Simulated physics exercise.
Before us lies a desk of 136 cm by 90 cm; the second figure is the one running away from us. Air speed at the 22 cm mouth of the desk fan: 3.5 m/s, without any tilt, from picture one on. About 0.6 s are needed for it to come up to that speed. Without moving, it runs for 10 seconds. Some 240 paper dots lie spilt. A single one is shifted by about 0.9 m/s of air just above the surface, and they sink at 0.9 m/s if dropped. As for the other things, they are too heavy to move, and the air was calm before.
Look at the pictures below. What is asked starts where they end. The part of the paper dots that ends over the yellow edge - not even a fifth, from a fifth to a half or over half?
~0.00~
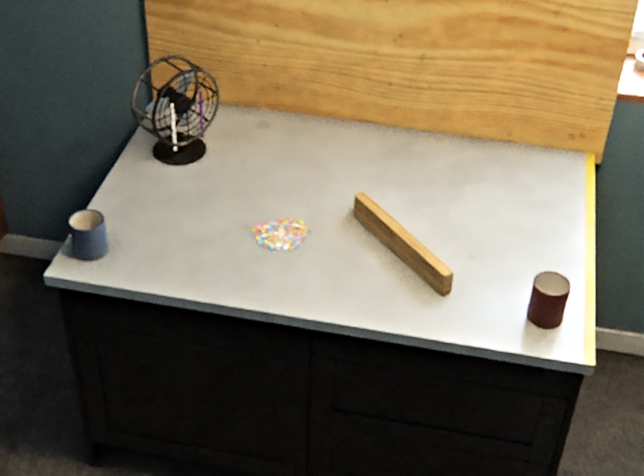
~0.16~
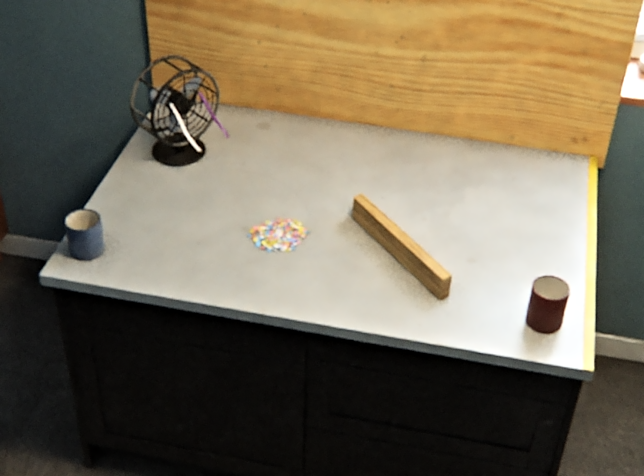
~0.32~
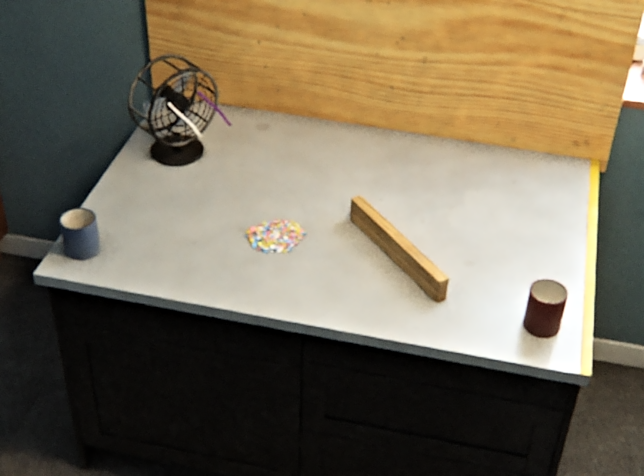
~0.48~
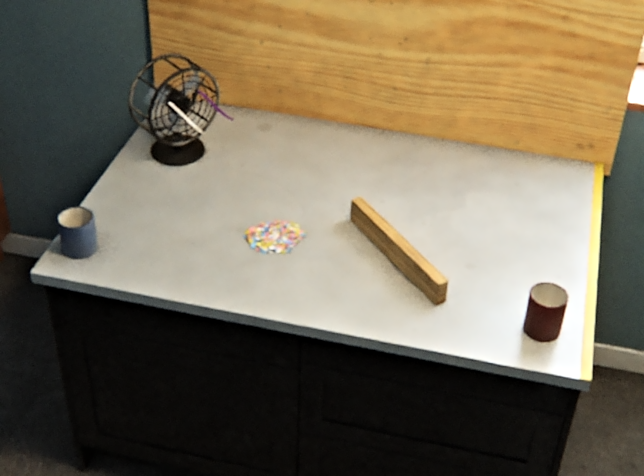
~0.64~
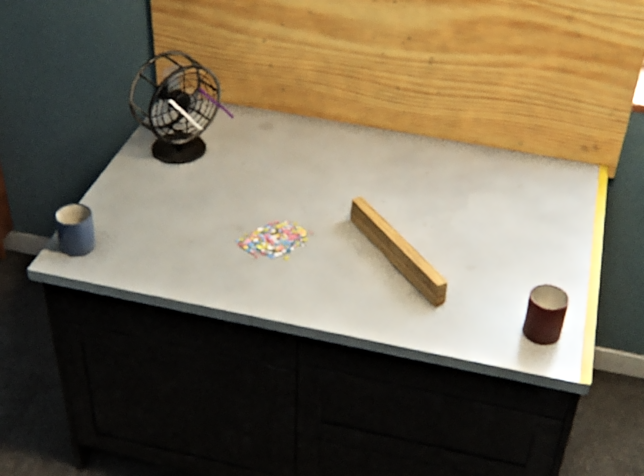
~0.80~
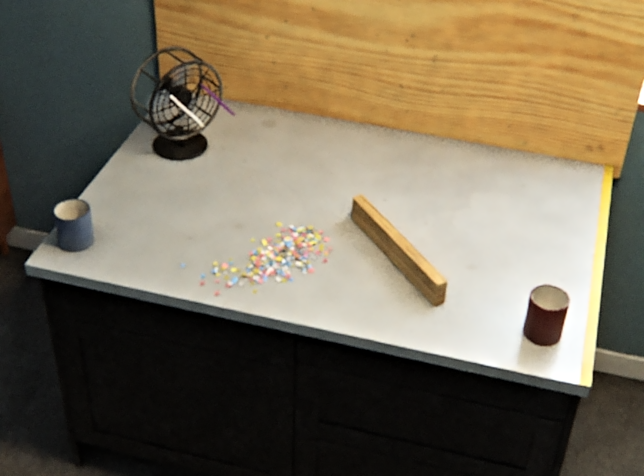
I'm guessing the proportion over that edge is smaller than one fifth.
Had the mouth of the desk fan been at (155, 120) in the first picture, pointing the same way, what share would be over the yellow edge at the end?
Around 3 per cent would end up there.
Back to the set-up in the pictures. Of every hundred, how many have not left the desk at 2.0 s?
Roughly 5 per cent.
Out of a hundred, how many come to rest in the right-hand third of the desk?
It comes out near 0 in a hundred.
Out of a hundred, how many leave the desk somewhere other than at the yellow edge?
I would say close to 100 %.
After 2.0 s the count stands so, 0 % are over the yellow edge.
After 3.2 s the count stands so, 0 % are over the yellow edge.
After 5.5 s the count stands so, 0 % are over the yellow edge.
After 10.0 s, at the end, 0 % are over the yellow edge.
